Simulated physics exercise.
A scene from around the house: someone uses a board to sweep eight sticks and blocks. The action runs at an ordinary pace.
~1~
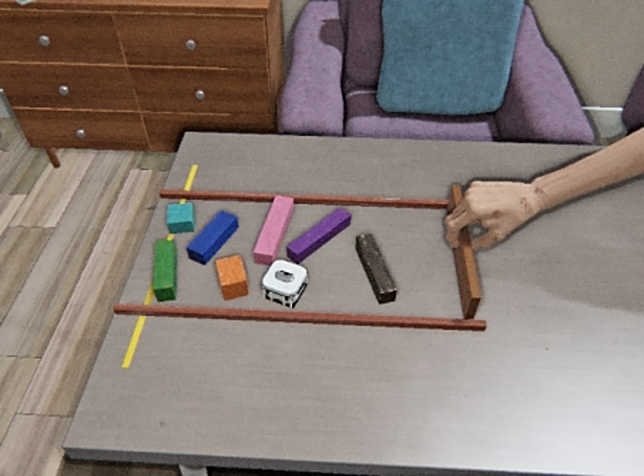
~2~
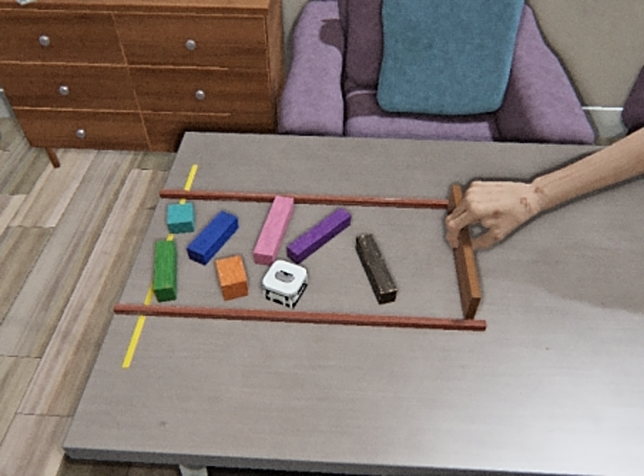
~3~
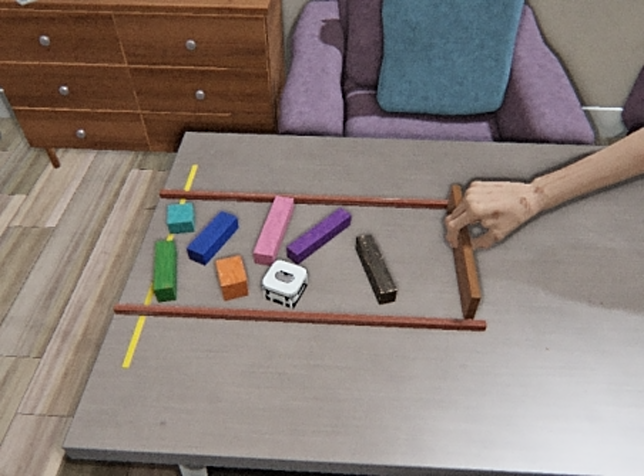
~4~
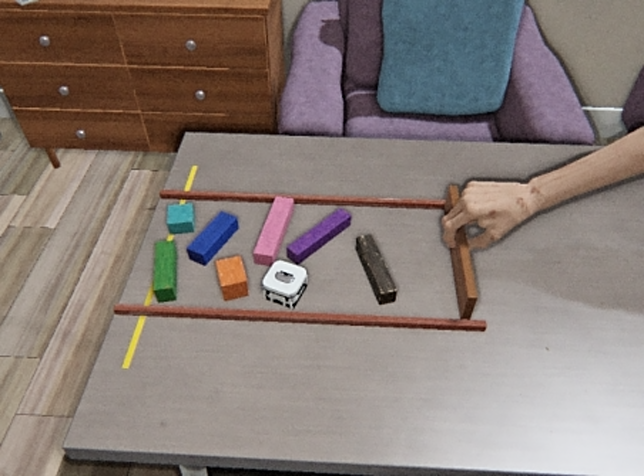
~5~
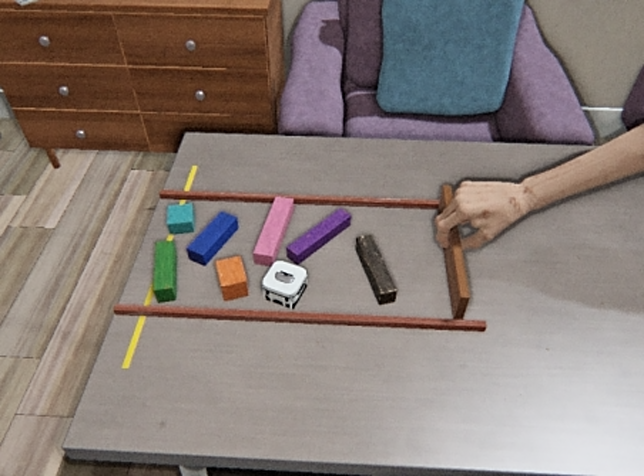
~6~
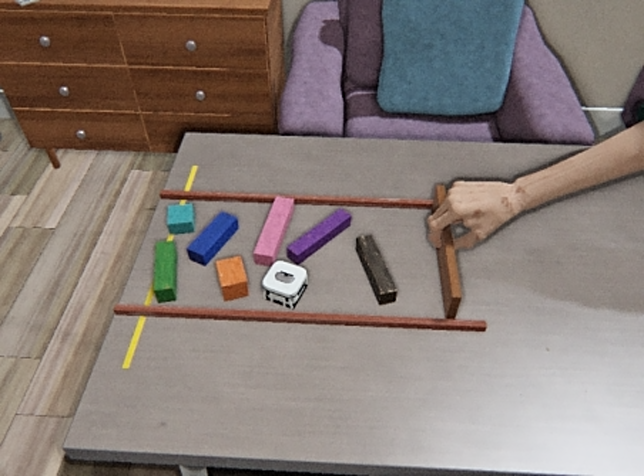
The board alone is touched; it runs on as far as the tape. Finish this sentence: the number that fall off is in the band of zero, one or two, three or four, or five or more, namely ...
Namely five or more.
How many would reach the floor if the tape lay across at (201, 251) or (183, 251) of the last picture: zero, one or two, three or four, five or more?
Taking the two tapes in that order, the answers are either one or two and three or four.
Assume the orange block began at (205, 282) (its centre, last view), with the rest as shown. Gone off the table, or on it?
So it drops, then.
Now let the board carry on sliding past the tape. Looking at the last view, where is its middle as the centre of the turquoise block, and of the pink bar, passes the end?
Turquoise block: (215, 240); pink bar: (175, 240).
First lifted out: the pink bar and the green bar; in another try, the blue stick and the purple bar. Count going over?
Taking the two tries in turn, it comes to 4 and 4.
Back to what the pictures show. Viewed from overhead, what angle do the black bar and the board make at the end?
Out of line by around 0°.
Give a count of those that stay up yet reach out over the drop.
The overhang total is 1.
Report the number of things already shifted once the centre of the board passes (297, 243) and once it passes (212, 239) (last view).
I make it 5 at the first spot and 8 at the other.
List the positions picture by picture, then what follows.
Turquoise block (181, 218); green bar (166, 270); blue stick (213, 237); board (462, 249); tape (166, 249), in the first frame.
Green bar (166, 270); pink bar (275, 229), in the second frame.
Blue stick (214, 238); orange block (232, 278), in the third frame.
Turquoise block (181, 219); black bar (375, 269), in the fourth frame.
Green bar (166, 271); white case (285, 284), in the fifth frame.
Turquoise block (181, 219); green bar (166, 271); blue stick (214, 238); board (445, 248); tape (166, 250), in the sixth frame.
A little later, none off yet; turquoise block at rest near (181, 219); green bar at rest near (166, 271); blue stick at rest near (214, 238).
Next, none off yet; turquoise block at rest near (181, 219); green bar at rest near (166, 271); blue stick at rest near (212, 238).
Later still, none off yet; turquoise block tilted a little near (145, 210); green bar tilted well over near (110, 283); blue stick shifted about its own width near (150, 231).
When it is over, the number that fall off is five or more; down, white case, pink bar, orange block, blue stick, green bar and turquoise block.
